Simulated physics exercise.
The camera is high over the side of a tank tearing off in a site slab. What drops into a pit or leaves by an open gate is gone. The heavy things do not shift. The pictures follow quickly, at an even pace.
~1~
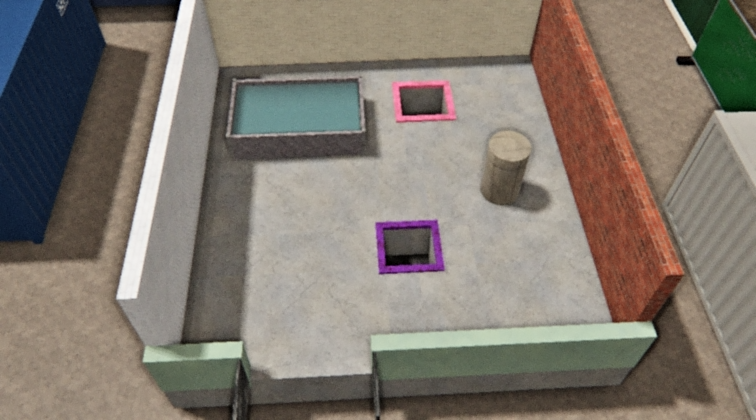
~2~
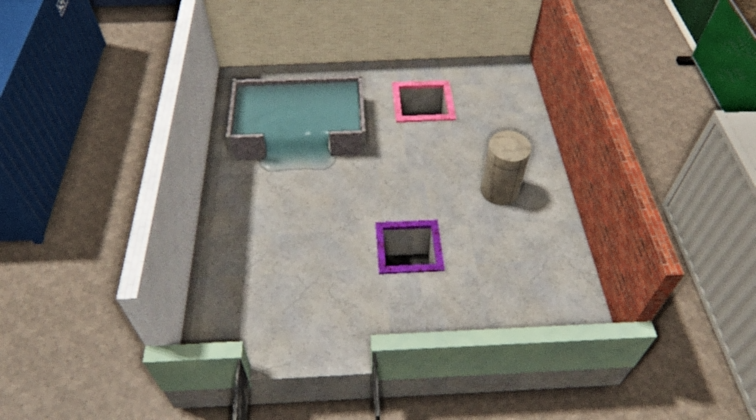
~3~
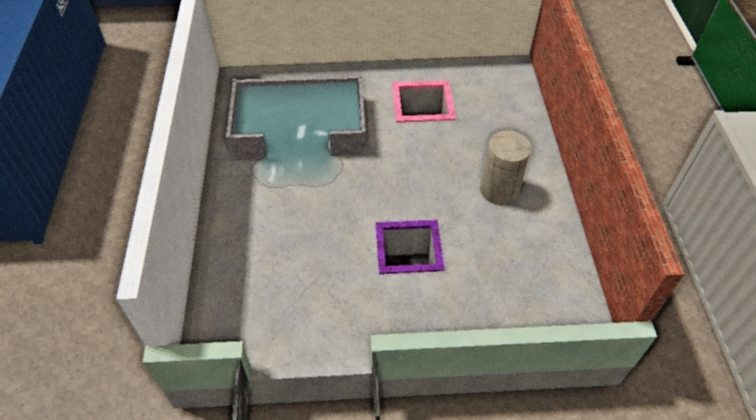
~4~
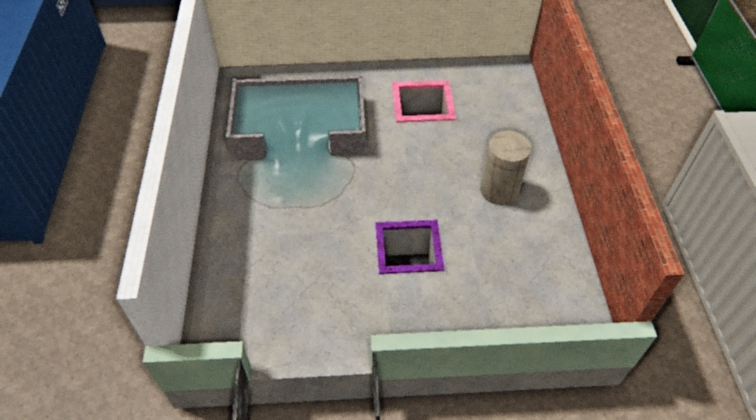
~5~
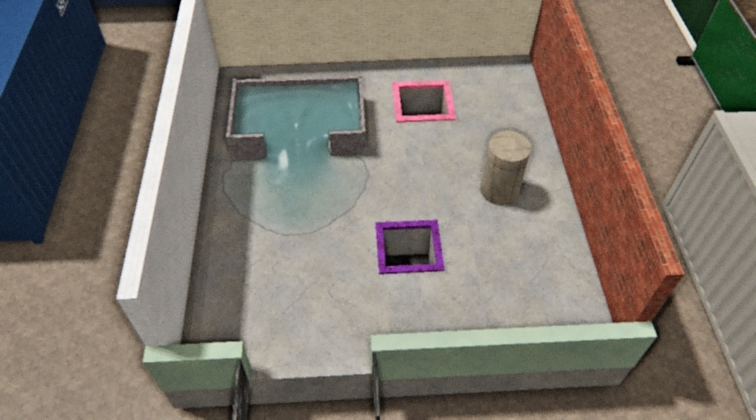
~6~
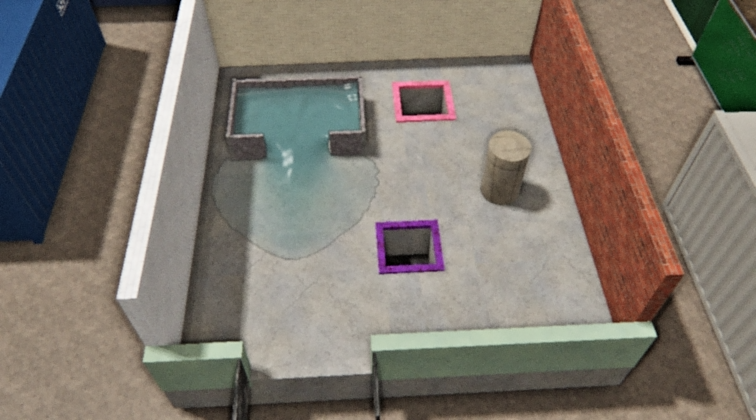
In a walled concrete yard with two colour-rimmed pits and a round pillar, a raised tank of still water opens along its near side, and water pours through the gap, spreading across the slab in a widening, rounded sheet.
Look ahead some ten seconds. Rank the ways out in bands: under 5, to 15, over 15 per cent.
One by one: The gate takes above 15 %; the pink pit takes not even 5 %; the purple pit takes not even 5 %.
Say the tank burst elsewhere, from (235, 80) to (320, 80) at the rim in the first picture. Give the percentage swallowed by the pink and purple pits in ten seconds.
Per cent: Pink 8, purple 0.
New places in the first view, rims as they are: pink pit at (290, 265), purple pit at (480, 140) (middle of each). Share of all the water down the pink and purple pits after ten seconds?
Roughly, in per cent: Pink 25, purple 0.
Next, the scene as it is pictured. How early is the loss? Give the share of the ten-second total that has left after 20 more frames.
I make it 40 per cent.
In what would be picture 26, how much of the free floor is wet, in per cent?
Roughly 40 per cent.
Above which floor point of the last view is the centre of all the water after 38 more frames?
Roughly at (311, 227).
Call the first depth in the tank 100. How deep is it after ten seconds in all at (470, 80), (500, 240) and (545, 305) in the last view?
About 0, 6 and 8 per cent.
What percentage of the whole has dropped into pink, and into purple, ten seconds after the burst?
Near 0 and 2 in a hundred.
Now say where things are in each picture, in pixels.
Still water in the open tank at (297, 108), in the first picture.
The front is at (264, 164), out from the gap at (298, 149), in the second picture.
The front is at (257, 172), out from the gap at (298, 150), in the third picture.
Water pours out at (298, 150) and has run to (322, 201), in the fourth picture.
Water pours out at (298, 150) and has run to (284, 230), in the fifth picture.
The front is at (283, 253), out from the gap at (298, 149), in the sixth picture.
A moment on, water covers 25 % of the floor; the gate 0 %, the pink pit 0 %, the purple pit 0 %.
Next, water covers 35 % of the floor; the gate 4 %, the pink pit 0 %, the purple pit 1 %.
Then, water covers 40 % of the floor; the gate 13 %, the pink pit 0 %, the purple pit 2 %.
Later, water covers 45 % of the floor; the gate 26 %, the pink pit 0 %, the purple pit 2 %.
In the end, water covers 60 % of the floor; the gate 38 %, the pink pit 0 %, the purple pit 2 %.
